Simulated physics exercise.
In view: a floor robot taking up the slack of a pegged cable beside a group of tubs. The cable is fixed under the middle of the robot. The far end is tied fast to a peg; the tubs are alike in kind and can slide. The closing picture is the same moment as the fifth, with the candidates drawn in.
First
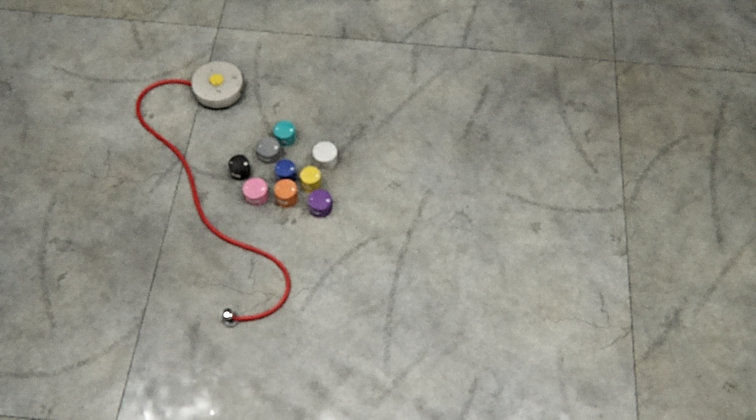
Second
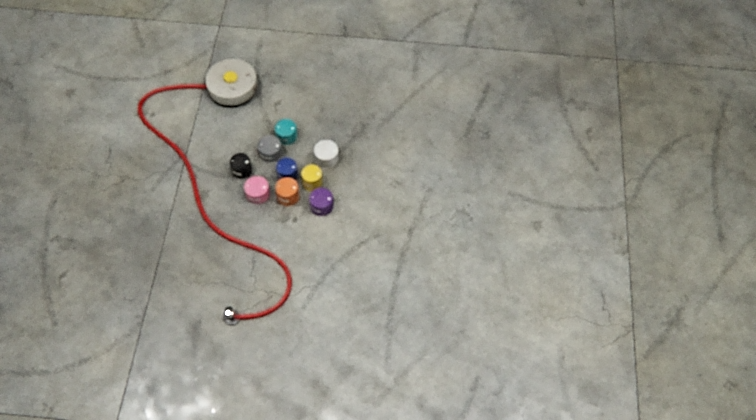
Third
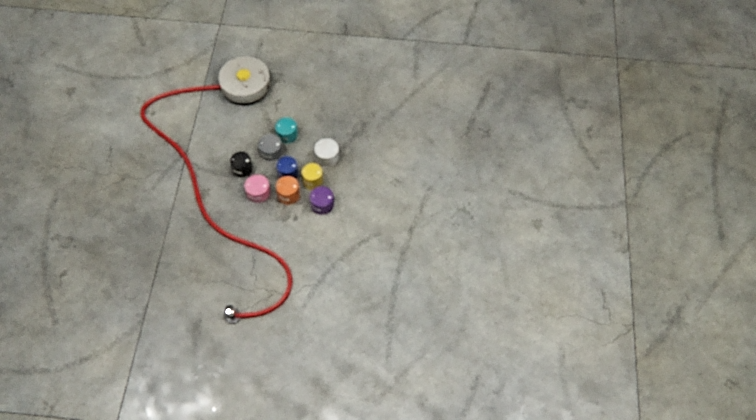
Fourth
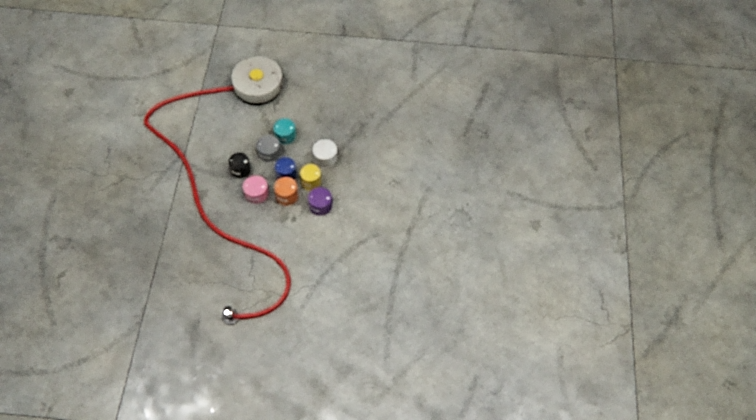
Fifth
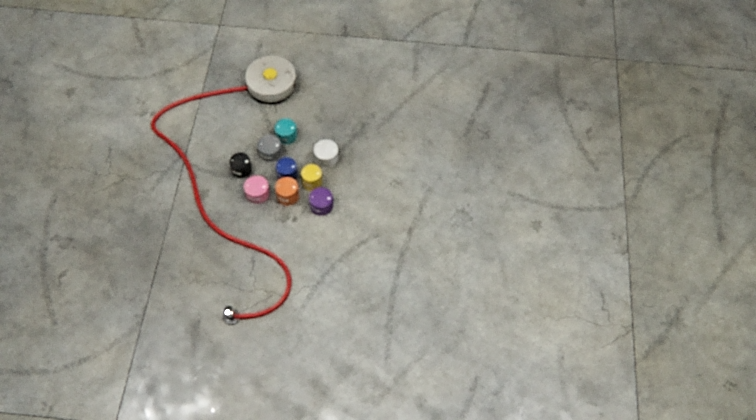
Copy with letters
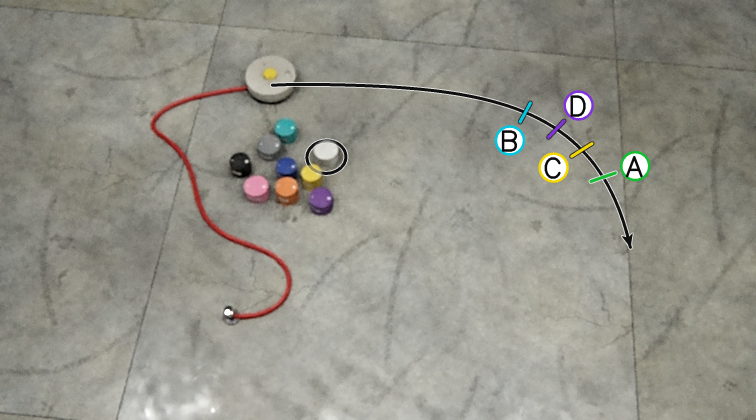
A round, pale robot with a yellow button slid slowly to the right across the gray floor, drawing the top of its red cable along, while the small colorful tubs below it stayed put.
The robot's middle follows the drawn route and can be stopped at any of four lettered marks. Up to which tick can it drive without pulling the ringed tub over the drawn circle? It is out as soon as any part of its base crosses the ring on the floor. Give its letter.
It can go as far as B.
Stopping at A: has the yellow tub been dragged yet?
Yes.
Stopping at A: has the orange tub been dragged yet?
By then, yes.
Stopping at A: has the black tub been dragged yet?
Yes.
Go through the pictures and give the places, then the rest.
Peg (229, 316); blue tub (286, 172); yellow tub (311, 180), in the first frame.
Robot (232, 83); orange tub (288, 192), in the second frame.
Robot (245, 81); pink tub (258, 189), in the third frame.
Robot (257, 81); turquoise tub (285, 131), in the fourth frame.
Robot (271, 80); black tub (241, 165); peg (230, 313); blue tub (287, 170), in the fifth frame.
On the marked copy, A at (603, 177); B at (525, 112); C at (582, 150); D at (556, 129); the ring at (326, 157); the route from (272, 85) via (492, 101) to (630, 247).
Following B. Soon after the start, robot (362, 80); white tub (326, 154).
Later, robot (452, 88); white tub (326, 154).
In the end, robot (527, 107); blue tub (291, 175); grey tub (282, 158); turquoise tub (304, 151); white tub (326, 154); black tub (267, 172); the white tub is still in its ring.
As for the rest, A drags the ringed tub to (370, 182); C drags the ringed tub to (357, 170); D drags the ringed tub to (343, 158).
